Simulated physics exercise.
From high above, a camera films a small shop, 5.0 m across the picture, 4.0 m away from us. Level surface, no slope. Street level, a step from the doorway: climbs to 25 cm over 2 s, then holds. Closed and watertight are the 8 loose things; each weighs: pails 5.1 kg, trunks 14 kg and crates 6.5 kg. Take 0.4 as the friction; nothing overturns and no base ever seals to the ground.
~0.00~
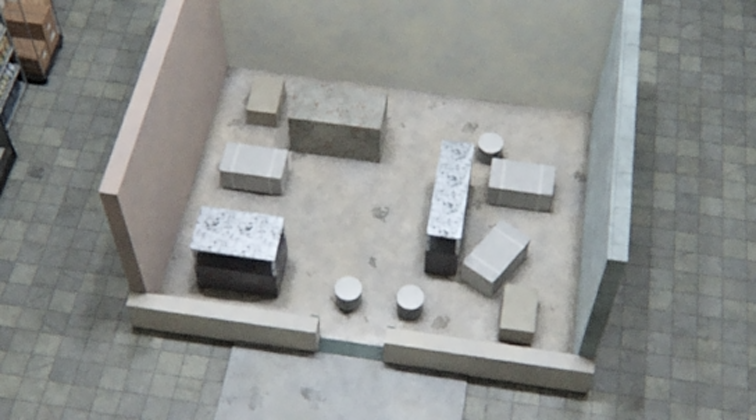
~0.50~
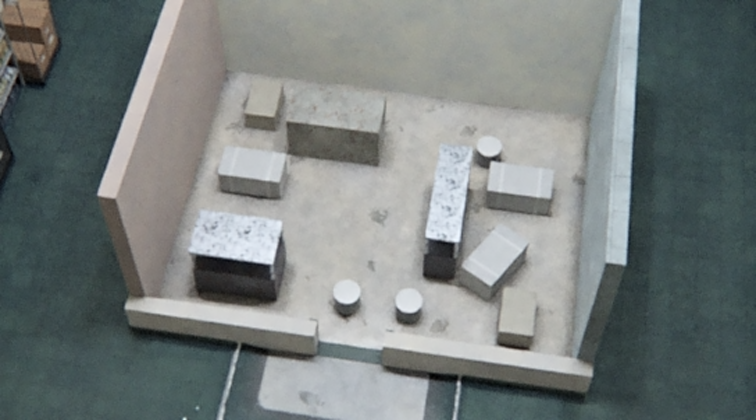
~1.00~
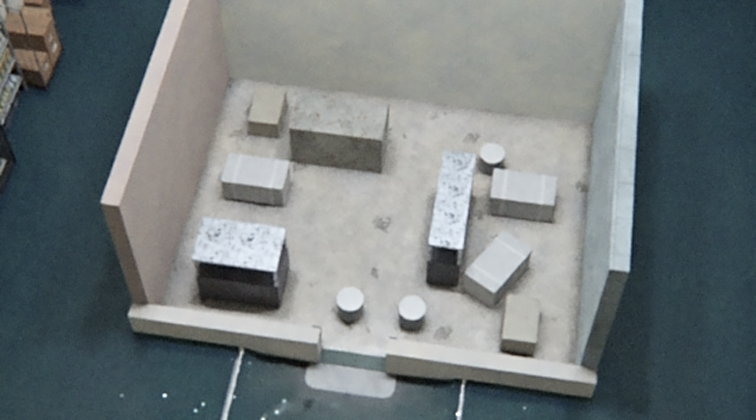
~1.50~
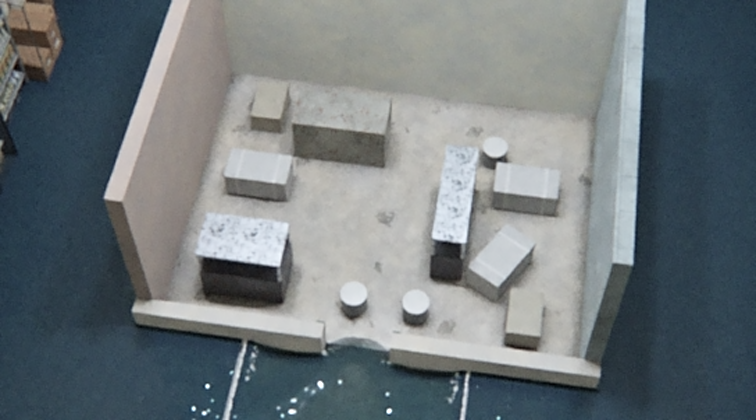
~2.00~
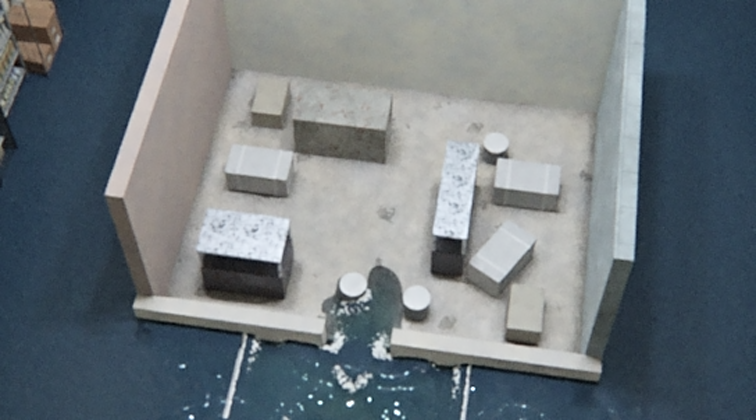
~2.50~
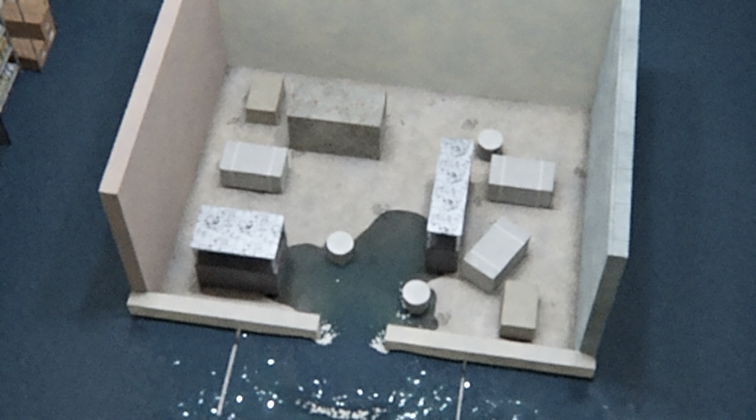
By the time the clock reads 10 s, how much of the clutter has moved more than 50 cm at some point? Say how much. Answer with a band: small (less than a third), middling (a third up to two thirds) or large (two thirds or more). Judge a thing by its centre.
Middling.
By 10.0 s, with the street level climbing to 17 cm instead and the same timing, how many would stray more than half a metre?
In that case the number is 1.
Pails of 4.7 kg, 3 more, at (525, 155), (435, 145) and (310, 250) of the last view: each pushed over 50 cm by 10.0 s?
Note: Item 1 below threshold; item 2 above threshold; item 3 above threshold.
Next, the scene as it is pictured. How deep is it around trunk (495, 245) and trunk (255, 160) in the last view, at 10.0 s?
I'd put it at 5 cm and 10 cm respectively.
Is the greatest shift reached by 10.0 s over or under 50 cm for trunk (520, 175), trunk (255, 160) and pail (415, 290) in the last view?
So that's inside it for the first, beyond it for the second and beyond it for the last.
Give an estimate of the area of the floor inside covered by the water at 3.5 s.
About 7.0 m2 is covered.
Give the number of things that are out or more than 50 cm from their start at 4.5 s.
By then 2.
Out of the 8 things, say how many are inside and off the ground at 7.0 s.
At that time, 2.
After 3.5 s 2 of 8 are over 50 cm from their spots; 0 afloat.
After 4.5 s 2 of 8 are over 50 cm from their spots; 1 afloat.
After 7.0 s 5 of 8 are over 50 cm from their spots; 2 afloat.
After 10.0 s 3 of 8 are over 50 cm from their spots, and 5 have been at some point; 5 afloat.
